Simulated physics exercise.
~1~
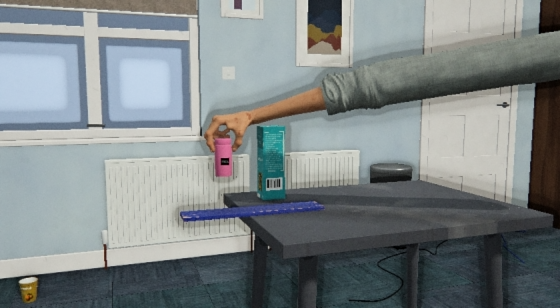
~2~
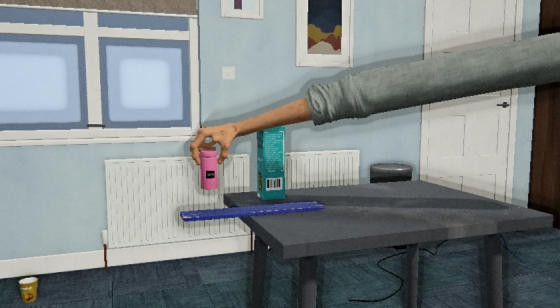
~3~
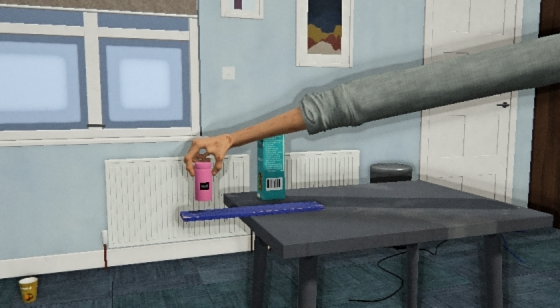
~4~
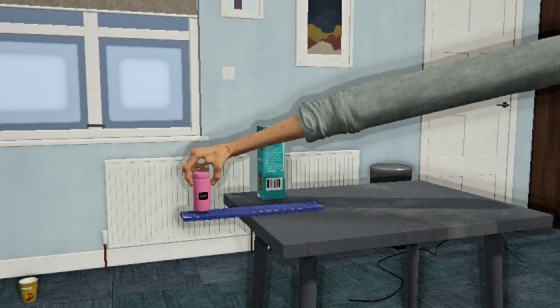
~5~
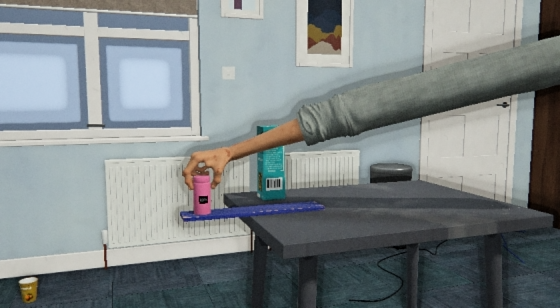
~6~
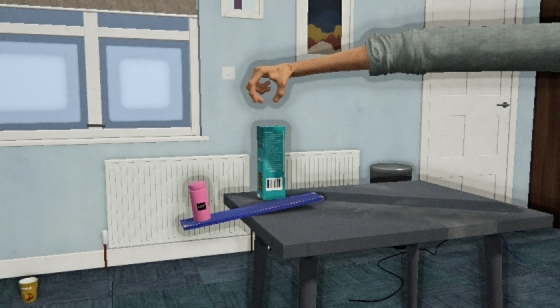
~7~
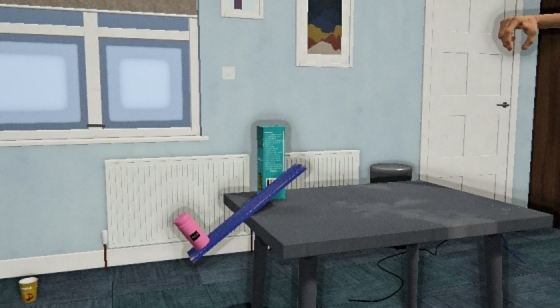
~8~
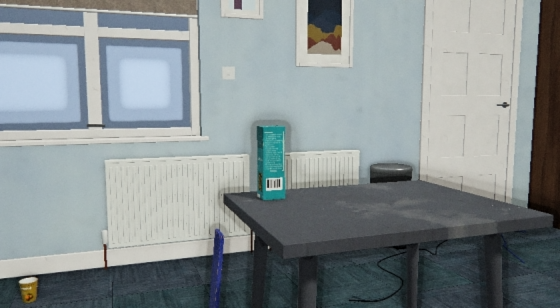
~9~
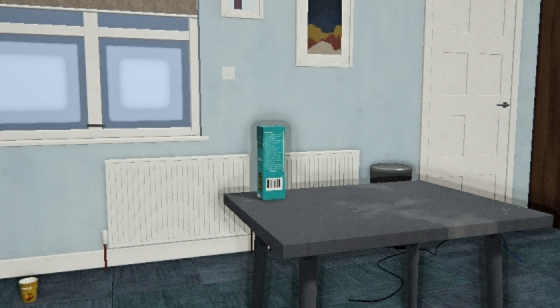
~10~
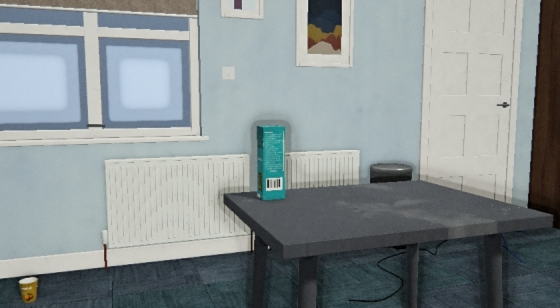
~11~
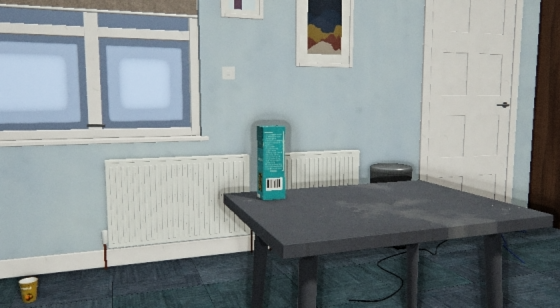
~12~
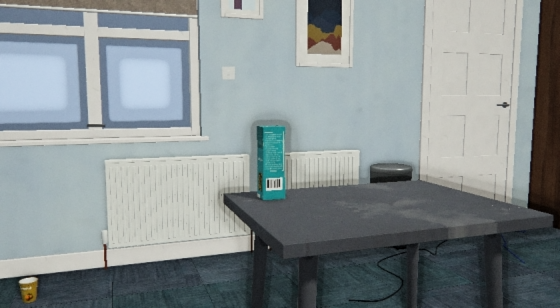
In the video, a hand lowers a pink shaker onto the overhanging left end of a blue plank on a dark table and lets go. The plank tips and slides off with the shaker, both dropping out of view, while the turquoise carton remains standing on the table.
